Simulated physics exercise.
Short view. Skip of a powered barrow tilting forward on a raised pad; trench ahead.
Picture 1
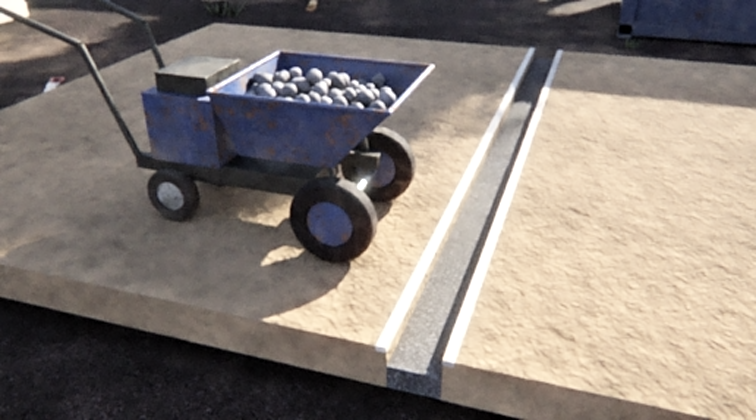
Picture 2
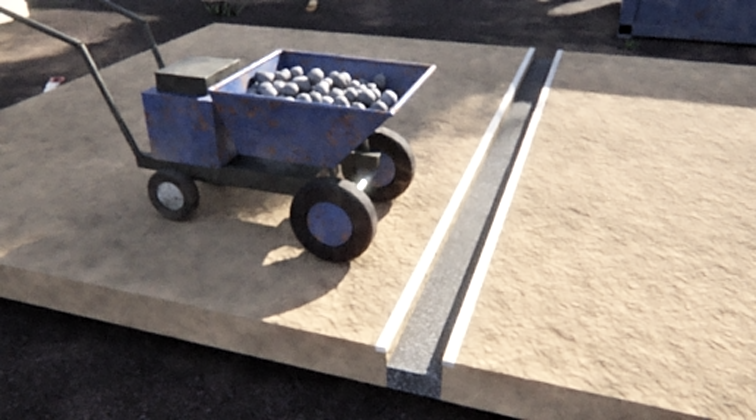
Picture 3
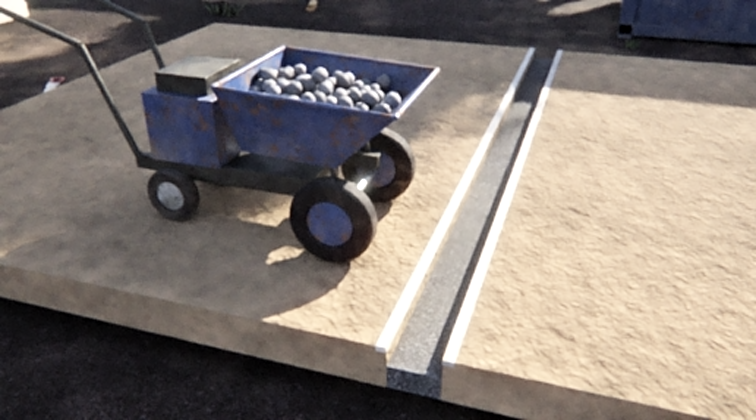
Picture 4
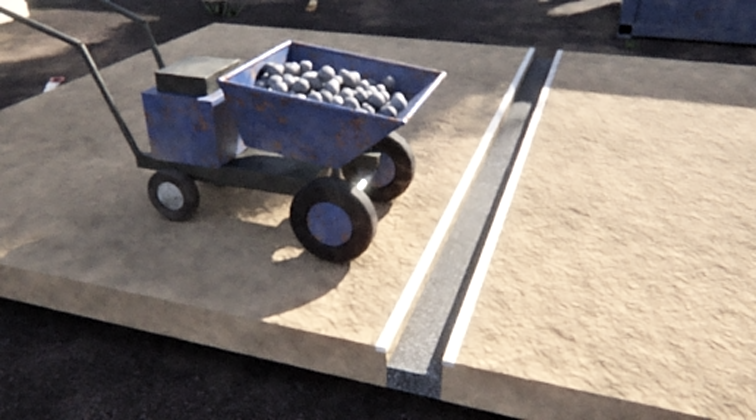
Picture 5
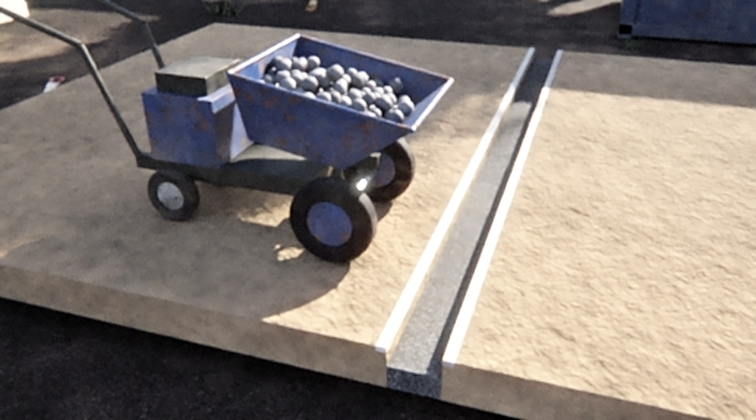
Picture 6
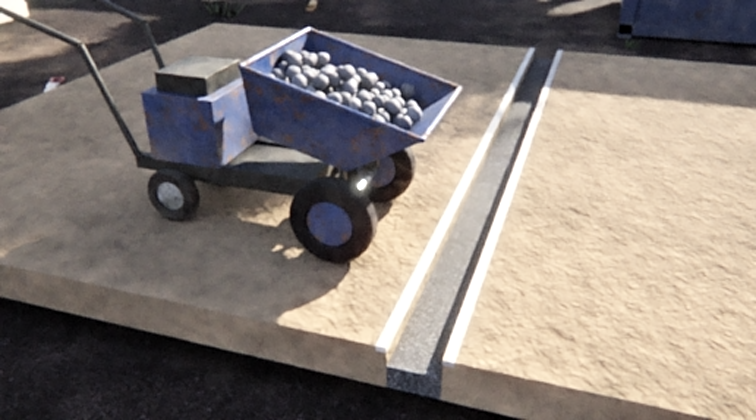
A blue skip full of round grey cobbles sat level on a four-wheeled barrow, then slowly tilted forward toward a narrow trench in the pad, while the wheels stayed where they were.
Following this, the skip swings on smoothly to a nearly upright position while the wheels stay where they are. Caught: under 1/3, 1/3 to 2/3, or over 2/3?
Not even a third of the load lands in the trench.
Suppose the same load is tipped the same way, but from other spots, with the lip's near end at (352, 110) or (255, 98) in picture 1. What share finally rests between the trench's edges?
First some 40, then 10 per cent.
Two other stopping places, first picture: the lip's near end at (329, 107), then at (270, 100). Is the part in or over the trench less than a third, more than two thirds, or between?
Well, for the first stop the answer is between a third and two thirds, and for the second it is under a third.
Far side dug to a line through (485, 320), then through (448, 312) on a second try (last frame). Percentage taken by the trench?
About 30 %, then 0 %.
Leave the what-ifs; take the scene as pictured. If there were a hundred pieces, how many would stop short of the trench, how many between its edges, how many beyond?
Out of a hundred, short 0, between 5, beyond 60.
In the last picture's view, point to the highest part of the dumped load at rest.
My guess for the top is about pixel (509, 227).
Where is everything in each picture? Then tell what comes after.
Lip of the skip at (388, 114), level; top of the load at (299, 99), round cobbles; first edge of the trench at (403, 303); far edge at (465, 316), the trench under half as wide as the skip, and shallow for its width, in the first picture.
Lip of the skip at (390, 115), level; top of the load at (301, 98), in the second picture.
Lip of the skip at (395, 118), tipped barely; top of the load at (304, 97), in the third picture.
Lip of the skip at (402, 123), tipped a little; top of the load at (298, 92), in the fourth picture.
Lip of the skip at (412, 131), tipped a little; top of the load at (305, 88), in the fifth picture.
Lip of the skip at (422, 140), tipped clearly; top of the load at (301, 85); first edge of the trench at (403, 303); far edge at (465, 316), in the sixth picture.
Soon, skip tipped steeply; all in the skip.
A while on, skip tipped steeply; most in the skip; a stray few in or heaped over the trench; a small part beyond it.
Towards the end, skip tipped right over; about a third in the skip; a small part in or heaped over the trench; about two thirds beyond it.
Finally, skip tipped right over; about a third in the skip; a small part in or heaped over the trench; about two thirds beyond it.
